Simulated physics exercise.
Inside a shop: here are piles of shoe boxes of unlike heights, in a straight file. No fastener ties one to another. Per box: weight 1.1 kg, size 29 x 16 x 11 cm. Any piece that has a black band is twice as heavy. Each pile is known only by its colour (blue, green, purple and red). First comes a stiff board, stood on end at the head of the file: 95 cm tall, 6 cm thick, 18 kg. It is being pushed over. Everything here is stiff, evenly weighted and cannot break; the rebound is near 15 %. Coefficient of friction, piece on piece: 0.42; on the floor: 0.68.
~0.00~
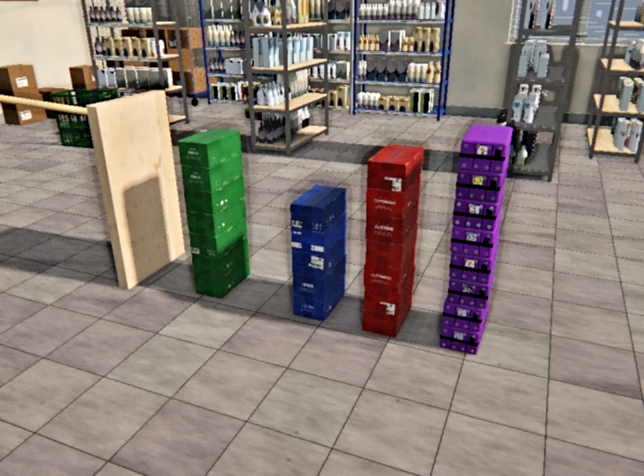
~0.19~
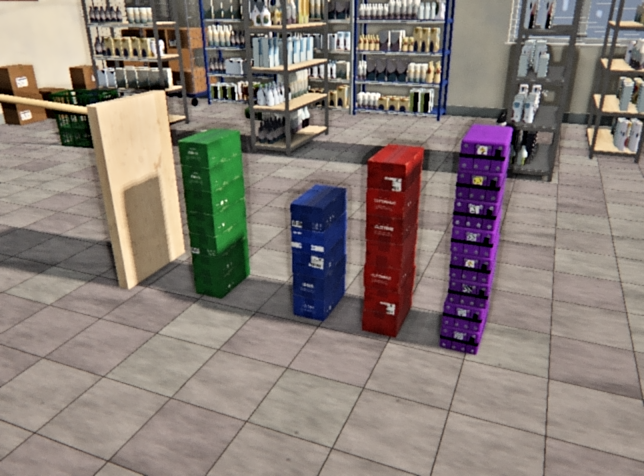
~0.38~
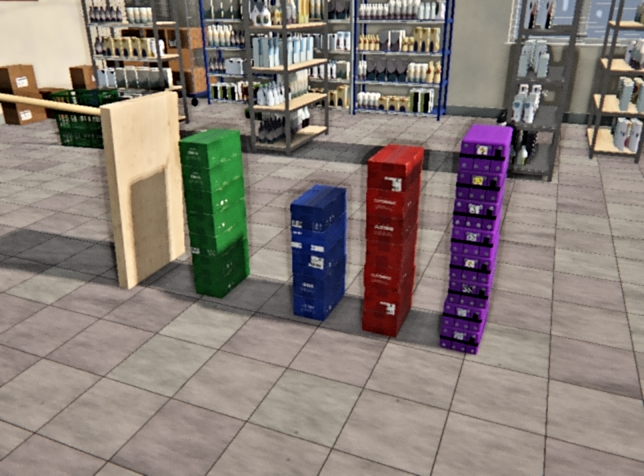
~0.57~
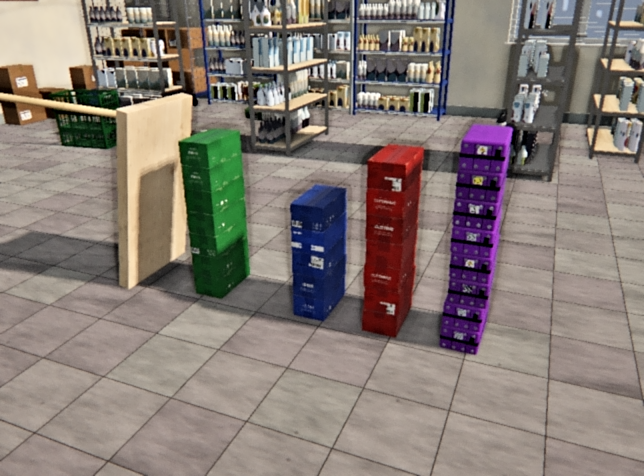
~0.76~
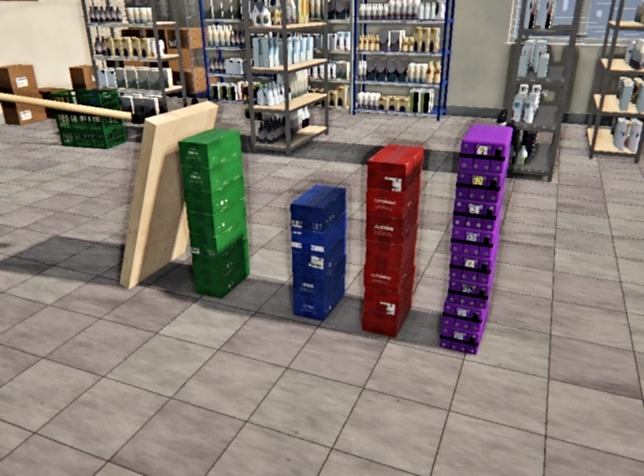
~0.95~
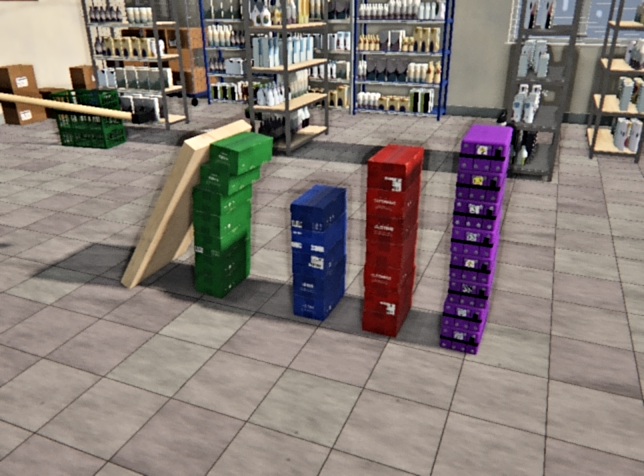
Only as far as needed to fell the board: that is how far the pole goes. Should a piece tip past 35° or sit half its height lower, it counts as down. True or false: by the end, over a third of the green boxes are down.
True.
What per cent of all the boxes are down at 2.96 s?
95 percent by then.
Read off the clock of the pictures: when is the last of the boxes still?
4.0 s, give or take.
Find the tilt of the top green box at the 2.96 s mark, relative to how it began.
Near 40 degrees from how it began.
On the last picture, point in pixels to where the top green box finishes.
At about (397, 245).
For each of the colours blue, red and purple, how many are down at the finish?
Colour by colour - blue: 4; red: 7; purple: 8.
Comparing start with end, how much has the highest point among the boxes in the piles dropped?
Roughly 42 centimetres.
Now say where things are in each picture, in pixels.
In the first frame (places mark the middle of the side facing us), pole end 7 cm short, board 0° from upright; top green box (225, 149); top blue box (307, 218); the rest undisturbed.
In the second frame, pole end 4 mm short, board 0° from upright; top green box (225, 149).
In the third frame, pole end 7 cm in, board 5° from upright; top green box (225, 149); the rest undisturbed.
In the fourth frame, pole end 11 cm in, stopped, board 11° from upright; top green box (225, 149); the rest undisturbed.
In the fifth frame, pole end (134, 119) 11 cm in, stopped, board 20° from upright; top green box (225, 149); the rest undisturbed.
In the sixth frame, pole end (134, 119) 11 cm in, stopped, board 33° from upright; top green box (256, 156) leaning 8°; top purple box (482, 157); 7 disturbed, none down.
After 1.34 s, board 76° from upright; 6 of the 7 green boxes down (6 of 27 in all colours); top green box leaning 26°, 15 cm lower; top blue box leaning 5°.
After 2.96 s, board 76° from upright; 6 of the 7 green boxes down (25 of 27 in all colours); top green box leaning 43°, 34 cm lower; top red box leaning 49°, 22 cm lower.
At rest (4.3 s), board 77° from upright; 6 of the 7 green boxes down (25 of 27 in all colours); top green box leaning 44°, 34 cm lower; top purple box on its side. That is 86 per cent. As the last picture would show them, middles, top green box near (397, 245).
